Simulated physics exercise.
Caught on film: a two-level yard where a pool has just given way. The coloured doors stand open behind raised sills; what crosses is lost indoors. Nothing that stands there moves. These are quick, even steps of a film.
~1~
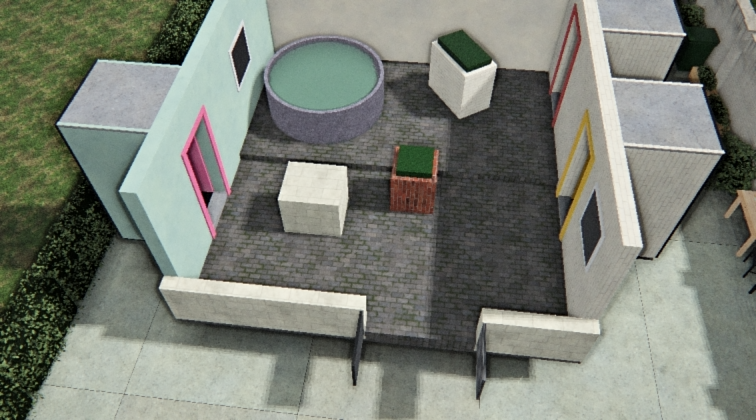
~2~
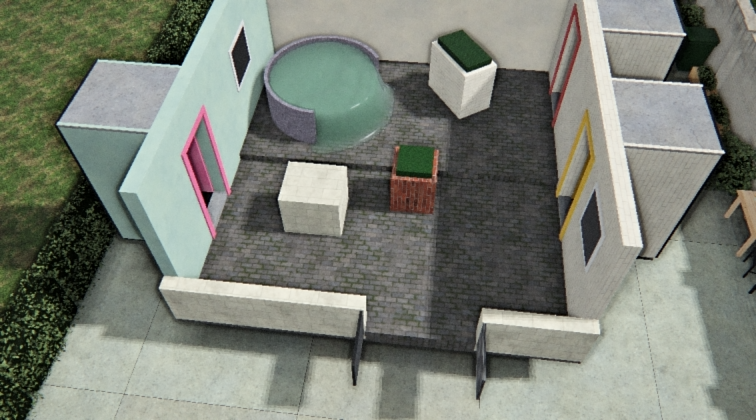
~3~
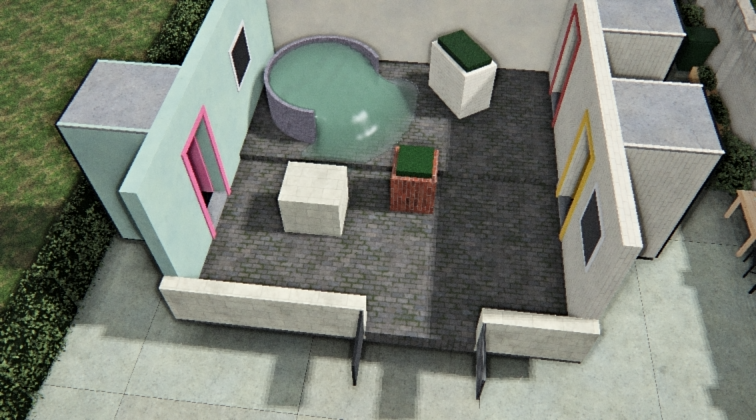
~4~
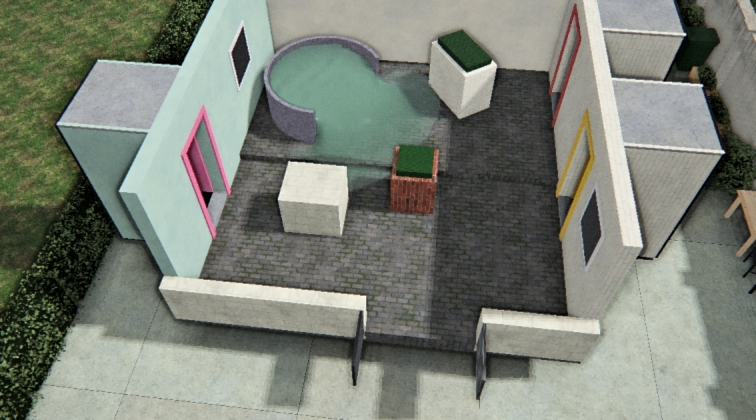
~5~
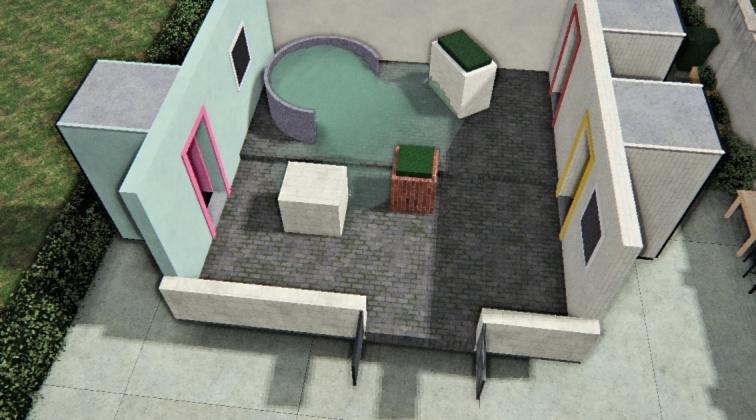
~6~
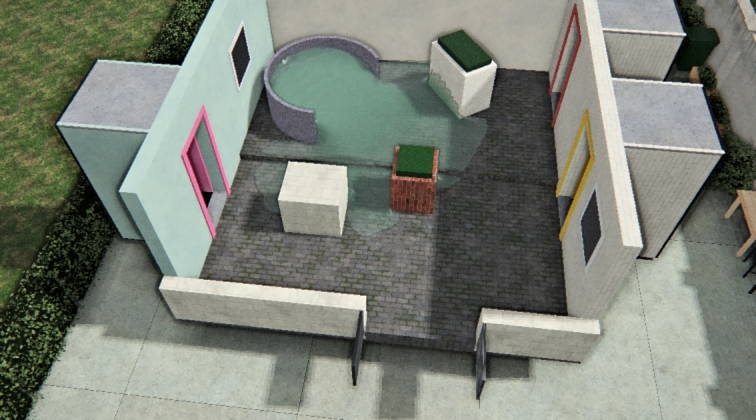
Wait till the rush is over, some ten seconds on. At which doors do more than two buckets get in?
In the end: The red door admits no more than that; the pink door admits no more than that; the yellow door lets in a lot.
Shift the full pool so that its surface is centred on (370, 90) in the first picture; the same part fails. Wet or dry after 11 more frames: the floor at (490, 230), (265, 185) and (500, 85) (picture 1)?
One after the other: Under water, free of water, clear.
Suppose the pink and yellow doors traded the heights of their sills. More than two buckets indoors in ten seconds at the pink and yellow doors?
In short: The pink one is over, the yellow one lets more in.
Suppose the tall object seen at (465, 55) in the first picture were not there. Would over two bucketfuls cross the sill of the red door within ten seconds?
One by one: The red door passes that mark.
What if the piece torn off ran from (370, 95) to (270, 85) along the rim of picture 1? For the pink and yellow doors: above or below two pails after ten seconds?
The pink door takes more, the yellow door lets more in.
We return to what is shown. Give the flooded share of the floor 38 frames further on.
Near 95 in a hundred.
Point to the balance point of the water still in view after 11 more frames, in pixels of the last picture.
At about (395, 146).
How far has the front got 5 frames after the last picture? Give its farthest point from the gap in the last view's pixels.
Close to (437, 325).
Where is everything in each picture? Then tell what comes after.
The first picture shows the round pool at (324, 75) is whole and still.
In the second picture, the front is at (384, 86), out from the gap at (369, 115).
In the third picture, water pours out at (369, 118) and has run to a hidden place.
In the fourth picture, water pours out at (369, 120) and has run to a hidden place.
In the fifth picture, the front is at a hidden place, out from the gap at (369, 120).
In the sixth picture, water pours out at (369, 121) and has run to a hidden place.
A moment on, water covers 50 % of the floor; the red door not reached, the pink door wet at the sill, nothing in, the yellow door wet at the sill, nothing in.
Next, water covers 75 % of the floor; the red door wet at the sill, nothing in, the pink door wet at the sill, nothing in, the yellow door far over two buckets in.
Then, water covers 85 % of the floor; the red door under two buckets in, the pink door wet at the sill, nothing in, the yellow door far over two buckets in.
Later, water covers 95 % of the floor; the red door under two buckets in, the pink door wet at the sill, nothing in, the yellow door far over two buckets in.
In the end, water covers 95 % of the floor; the red door under two buckets in, the pink door wet at the sill, nothing in, the yellow door far over two buckets in.
